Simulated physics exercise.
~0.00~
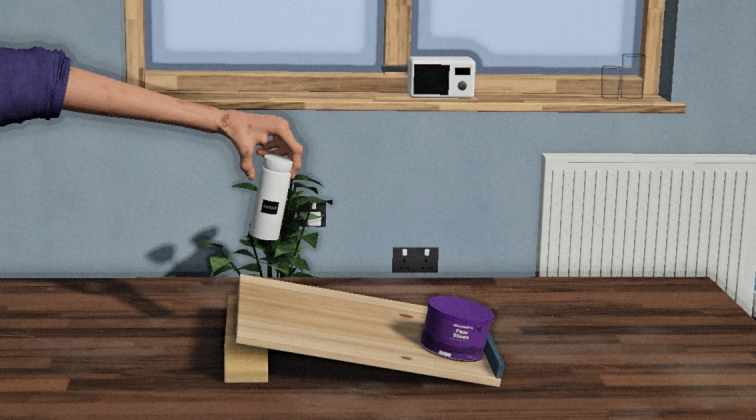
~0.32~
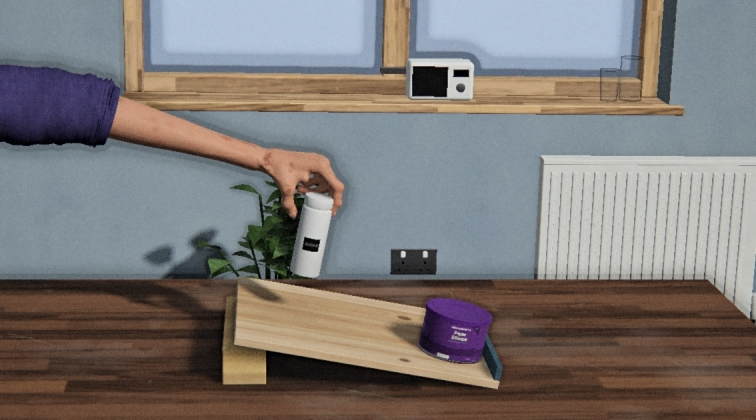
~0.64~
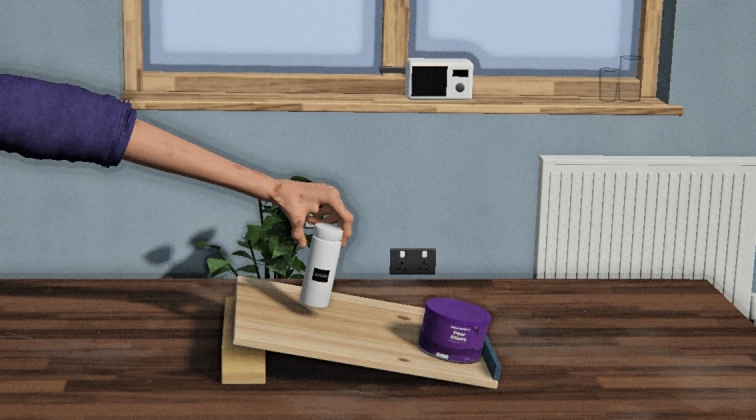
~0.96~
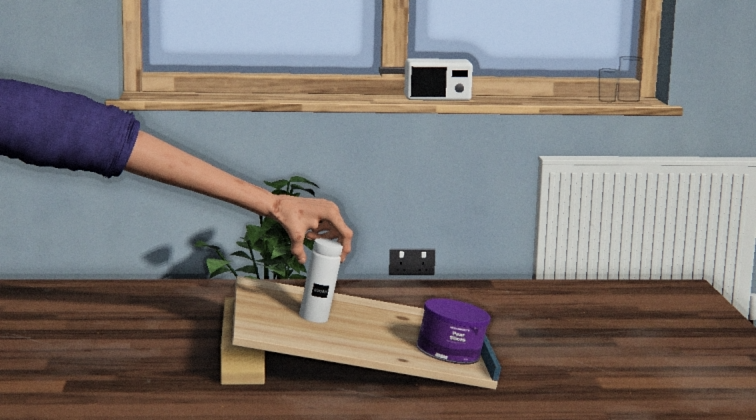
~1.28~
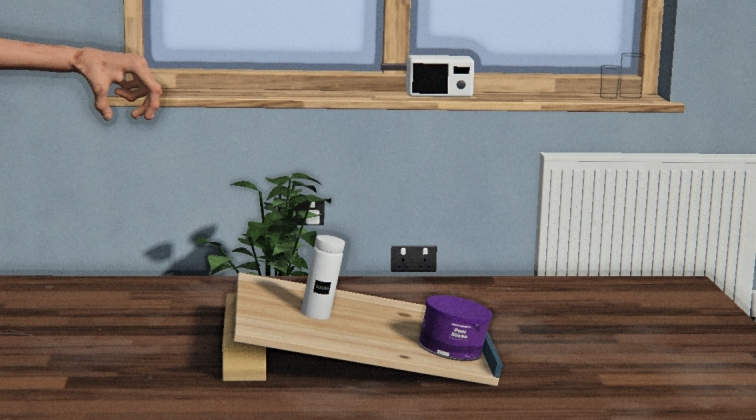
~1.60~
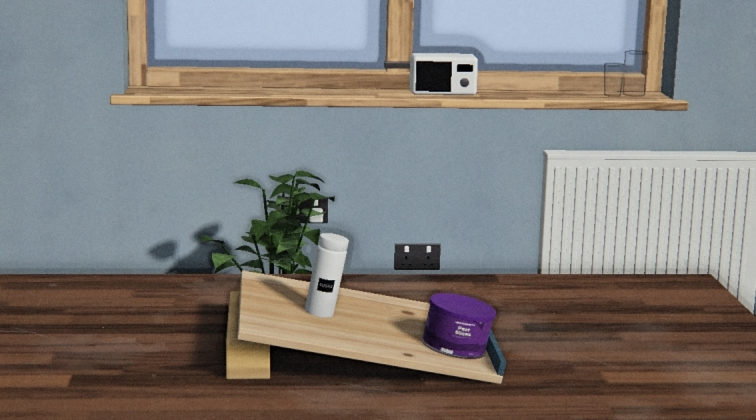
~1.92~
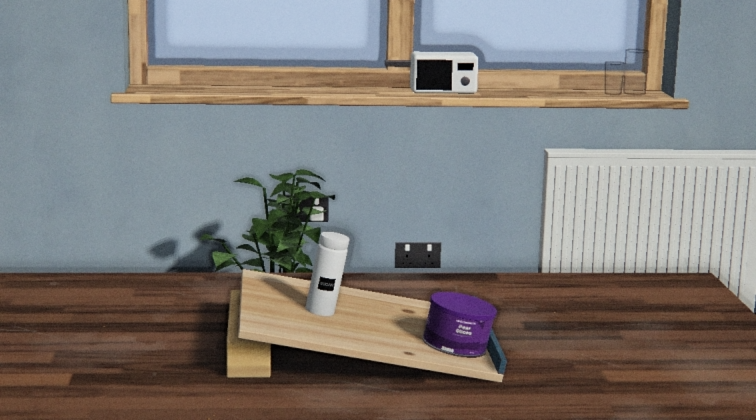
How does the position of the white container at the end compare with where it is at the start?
At the start the white container is held in the air above the raised left end of the board. At the end it is lower and further right, standing on the upper part of the sloping board with no hand holding it.
